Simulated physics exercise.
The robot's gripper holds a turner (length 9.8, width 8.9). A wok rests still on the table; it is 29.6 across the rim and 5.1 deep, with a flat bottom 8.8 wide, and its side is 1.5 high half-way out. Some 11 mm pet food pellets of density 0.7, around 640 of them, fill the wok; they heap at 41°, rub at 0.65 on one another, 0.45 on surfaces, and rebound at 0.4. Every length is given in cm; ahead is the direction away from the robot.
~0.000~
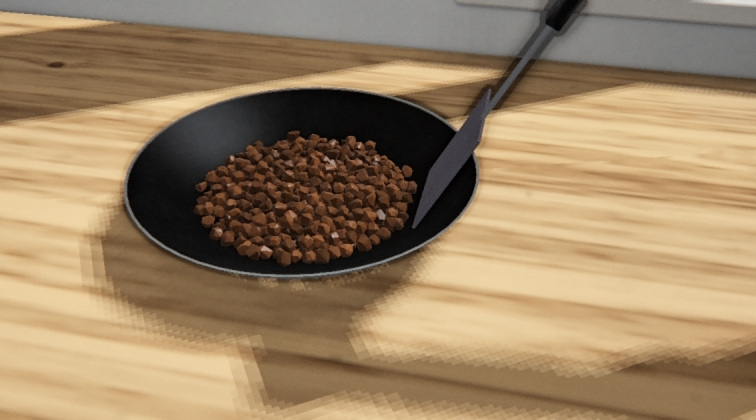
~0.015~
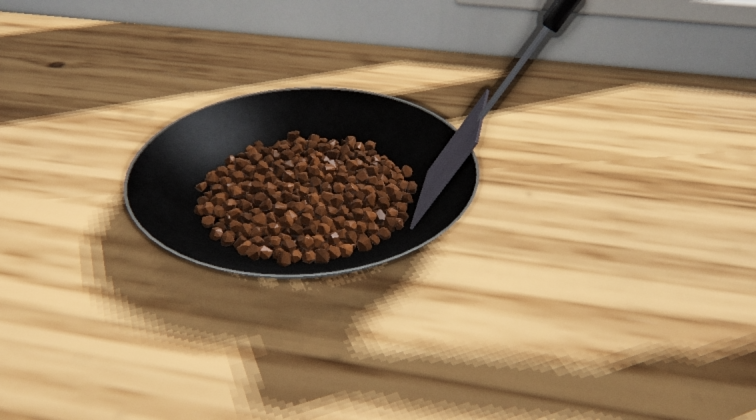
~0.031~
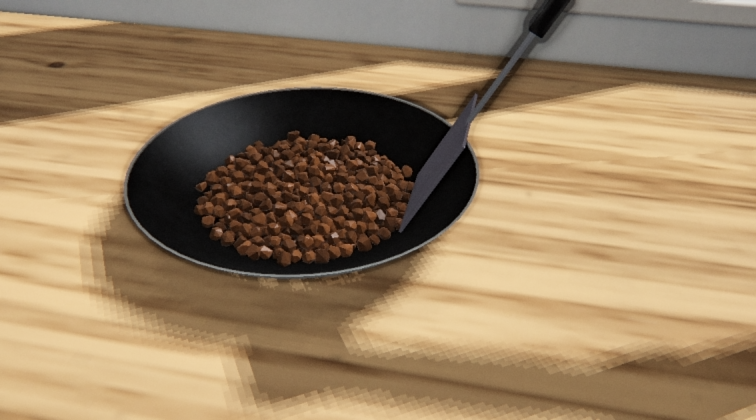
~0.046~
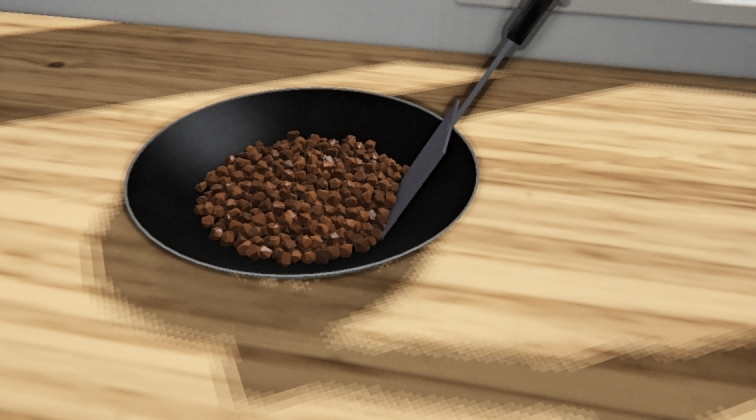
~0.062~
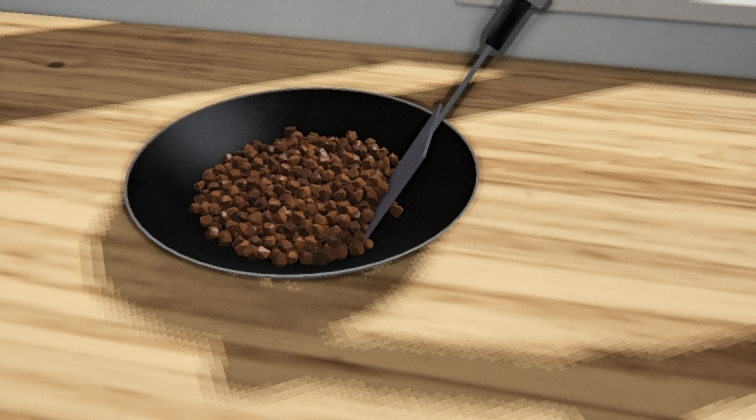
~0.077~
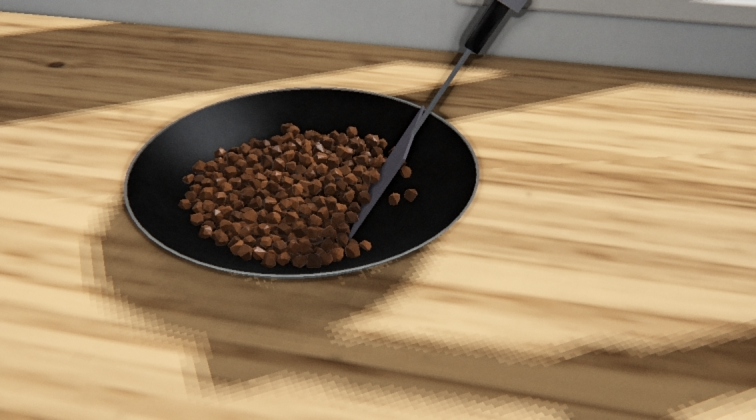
A robot gripper moving a dark turner leftward through a black wok, pushing small brown chunks left as a few separate behind it.
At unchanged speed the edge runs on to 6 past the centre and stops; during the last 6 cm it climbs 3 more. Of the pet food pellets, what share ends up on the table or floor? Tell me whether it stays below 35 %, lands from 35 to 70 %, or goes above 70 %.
It stays below 35 %.
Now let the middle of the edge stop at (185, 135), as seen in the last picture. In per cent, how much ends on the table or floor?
About 50 per cent.
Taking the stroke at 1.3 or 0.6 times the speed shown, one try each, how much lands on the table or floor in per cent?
The two tries give roughly 30 and 5 in a hundred.
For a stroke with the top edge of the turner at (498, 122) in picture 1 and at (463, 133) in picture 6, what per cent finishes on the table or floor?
About 0 per cent.
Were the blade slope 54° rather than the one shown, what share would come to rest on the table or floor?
Somewhere around 20 per cent would end on the table or floor.
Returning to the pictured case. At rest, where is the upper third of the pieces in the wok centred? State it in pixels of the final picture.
Around (196, 160).
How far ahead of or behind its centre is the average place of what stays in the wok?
It sits some 5.5 centimetres ahead of centre.
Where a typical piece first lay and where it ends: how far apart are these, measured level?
It works out to roughly 7 cm.
After 0.11 s, sloping 62°, highest piece 8 above the table; 635 in the wok.
After 0.15 s, sloping 62°, highest piece 10 above the table; 634 in the wok, 1 on the blade or in flight.
After 0.37 s, sloping 62°, highest piece 7 above the table; 514 in the wok, 100 on the table or floor, 21 on the blade or in flight.
After 1.42 s, sloping 62°, highest piece 7 above the table; 512 in the wok, 123 on the table or floor.
At rest, 512 in the wok, 123 on the table or floor. That is 19 % on the table or floor.
